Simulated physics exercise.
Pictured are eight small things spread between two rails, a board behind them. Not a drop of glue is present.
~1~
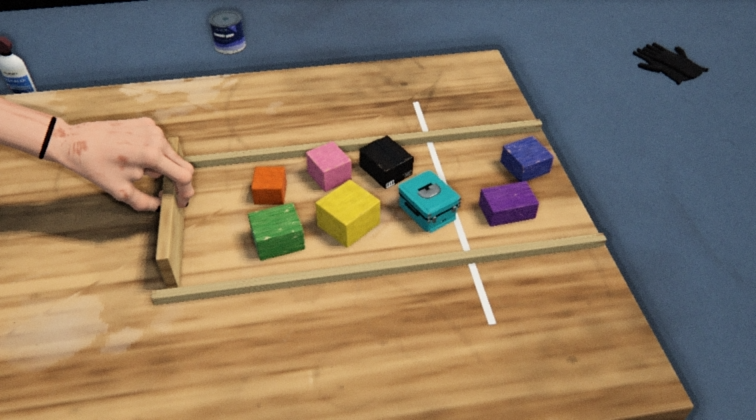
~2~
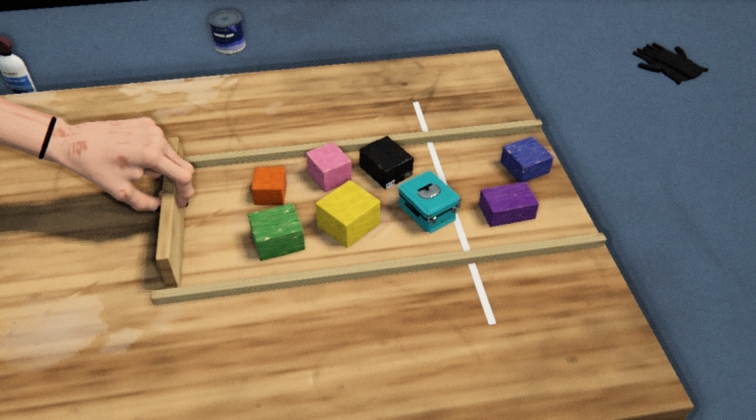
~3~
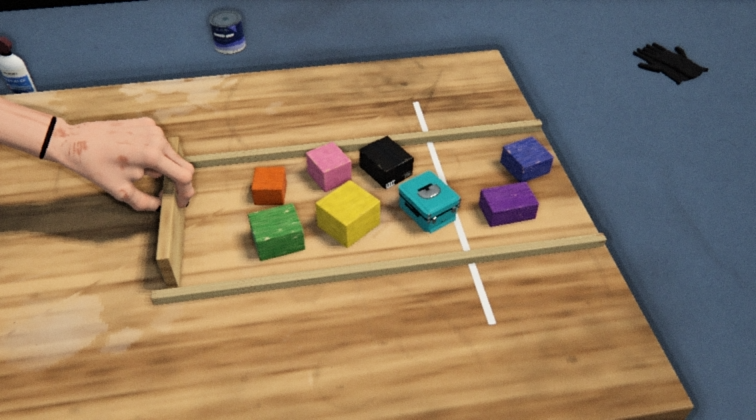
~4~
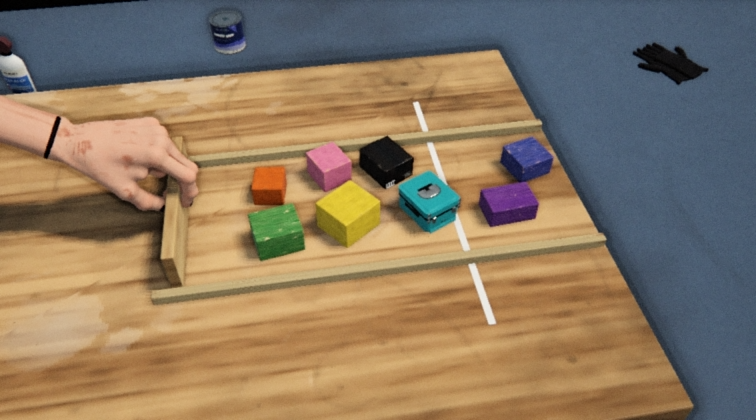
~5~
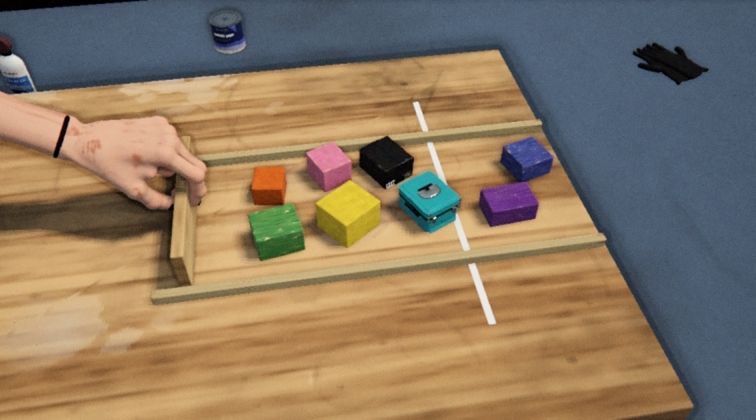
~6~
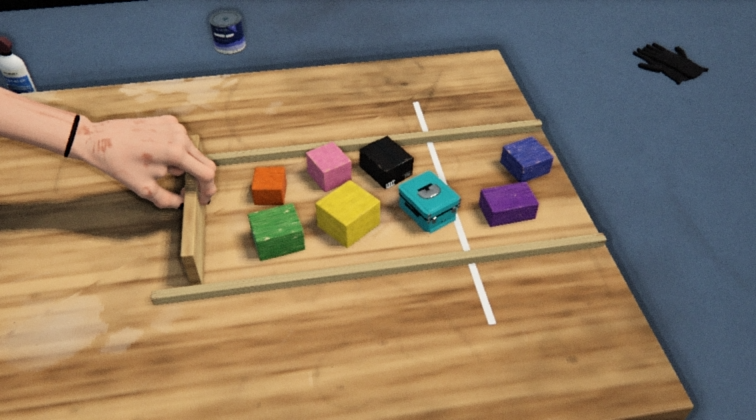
Eight small objects sit between two wooden rails on a wooden tabletop over a blue surface, seen from above at an angle. Orange, green, pink, yellow and black pieces lie left of a white stripe, a turquoise case overlaps it, and blue and purple blocks sit beyond. A hand with a black wristband holds an upright board still, then slides it slightly right, touching nothing else.
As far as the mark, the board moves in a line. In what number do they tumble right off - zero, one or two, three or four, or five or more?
One or two tumble off.
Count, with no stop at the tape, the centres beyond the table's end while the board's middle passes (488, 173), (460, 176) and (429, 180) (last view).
Taking the places in turn, the counts are 3, 2 and 1.
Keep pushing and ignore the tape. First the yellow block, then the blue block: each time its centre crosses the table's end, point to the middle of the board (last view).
First one: Around (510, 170). Other one: Around (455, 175).
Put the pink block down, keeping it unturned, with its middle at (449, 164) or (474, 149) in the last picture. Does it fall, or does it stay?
Result for the pink block: Place one, it remains there; place two, it remains there.
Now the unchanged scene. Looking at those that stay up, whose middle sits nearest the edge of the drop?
The blue block.
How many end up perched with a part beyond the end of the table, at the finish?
The total comes out at 1.
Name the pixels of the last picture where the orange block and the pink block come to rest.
The orange block stops around (454, 164); the pink block around (481, 151).
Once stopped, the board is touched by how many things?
At rest, 2 are in contact.
Soon after, none off yet; blue block at rest near (526, 160); purple block at rest near (508, 204); turquoise case at rest near (430, 202).
At rest, the number that fall off is one or two; fallen, purple block.
